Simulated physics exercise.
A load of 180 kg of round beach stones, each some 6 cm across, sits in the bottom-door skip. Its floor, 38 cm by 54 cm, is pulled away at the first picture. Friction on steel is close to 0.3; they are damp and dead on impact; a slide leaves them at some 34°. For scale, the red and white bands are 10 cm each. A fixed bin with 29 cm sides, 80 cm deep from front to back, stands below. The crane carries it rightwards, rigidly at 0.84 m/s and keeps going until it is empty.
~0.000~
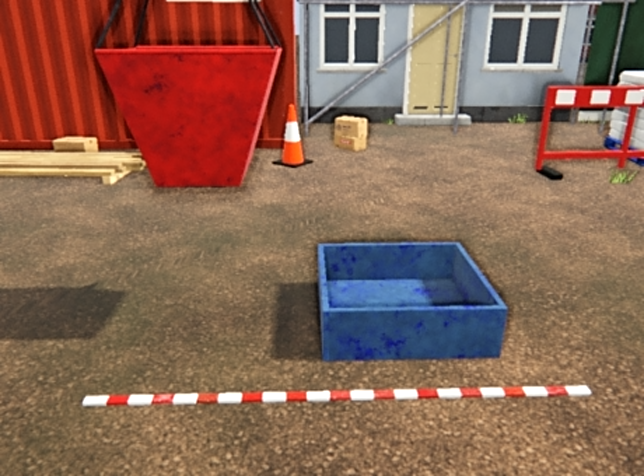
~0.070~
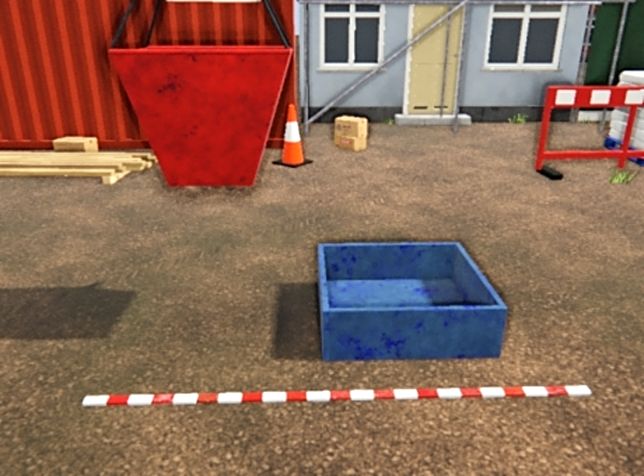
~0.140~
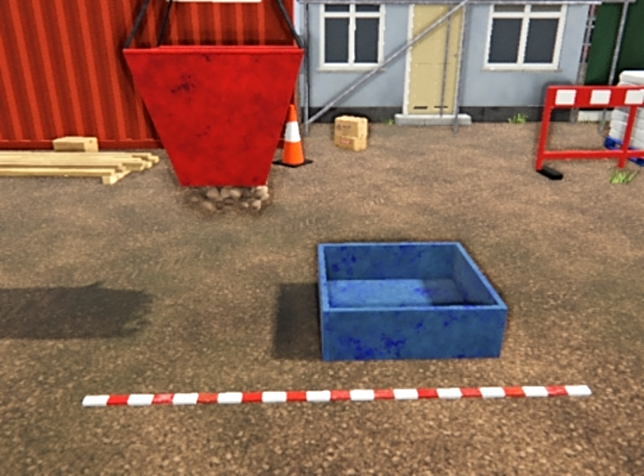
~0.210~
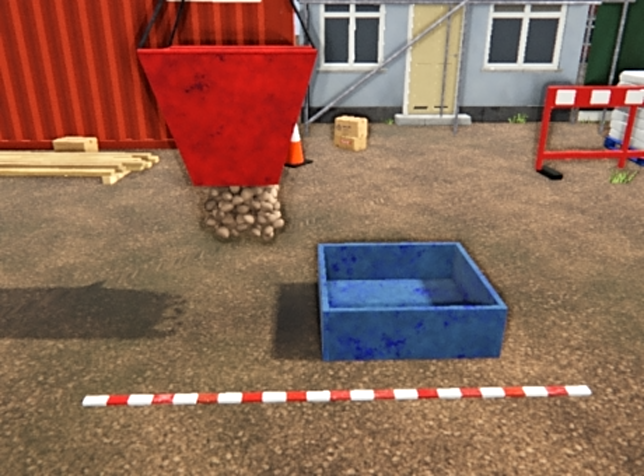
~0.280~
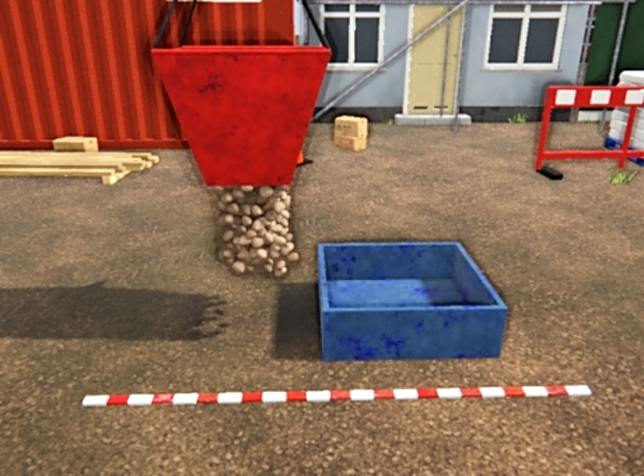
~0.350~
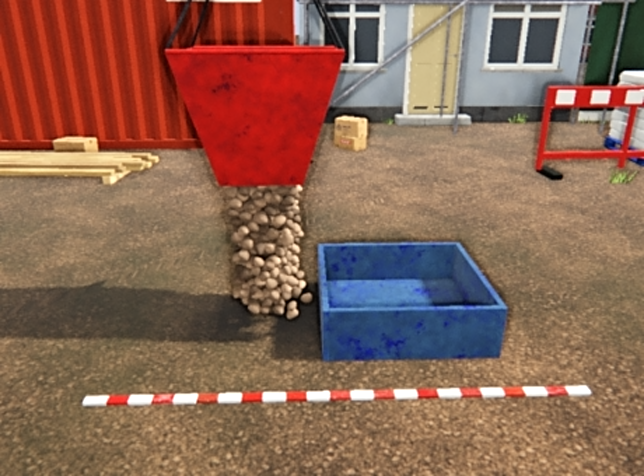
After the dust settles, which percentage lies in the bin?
About 14 per cent.
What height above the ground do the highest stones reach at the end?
About 24 cm.
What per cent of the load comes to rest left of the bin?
About 80 per cent.
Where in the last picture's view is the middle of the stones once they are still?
Near (284, 311).
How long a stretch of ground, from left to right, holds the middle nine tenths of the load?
About 140 cm.
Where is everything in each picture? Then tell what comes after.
In the first frame, the outlet is at (197, 175); nothing has dropped yet.
In the second frame, the outlet is at (210, 175); 5 % is out.
In the third frame, outlet at (223, 175), the stream shows down to (244, 190); 86 % still inside.
In the fourth frame, outlet at (235, 175), the stream shows down to (256, 216); 71 % still inside.
In the fifth frame, outlet at (248, 175), the stream shows down to (268, 250); 56 % still inside.
In the sixth frame, outlet at (261, 175), the stream shows down to (264, 277); 38 % still inside.
After 0.7 s, 0 % in the bottom-door skip, 87 % falling or lying left of the bin, 12 % falling or lying in the bin, 1 % falling or lying beside or right of the bin; the stones farthest right are at (378, 288).
After 1.1 s, 0 % in the bottom-door skip, 83 % falling or lying left of the bin, 14 % falling or lying in the bin, 3 % falling or lying beside or right of the bin; the stones farthest right are at (464, 302).
After 1.7 s, 0 % in the bottom-door skip, 82 % falling or lying left of the bin, 14 % falling or lying in the bin, 4 % falling or lying beside or right of the bin; the stones farthest right are at (458, 286).
After 2.6 s, 0 % in the bottom-door skip, 82 % falling or lying left of the bin, 14 % falling or lying in the bin, 4 % falling or lying beside or right of the bin; the stones farthest right are at (458, 285).
After 4.5 s, 0 % in the bottom-door skip, 82 % left of the bin, 14 % in the bin, 4 % beside or right of the bin; the stones farthest right are at (458, 285).
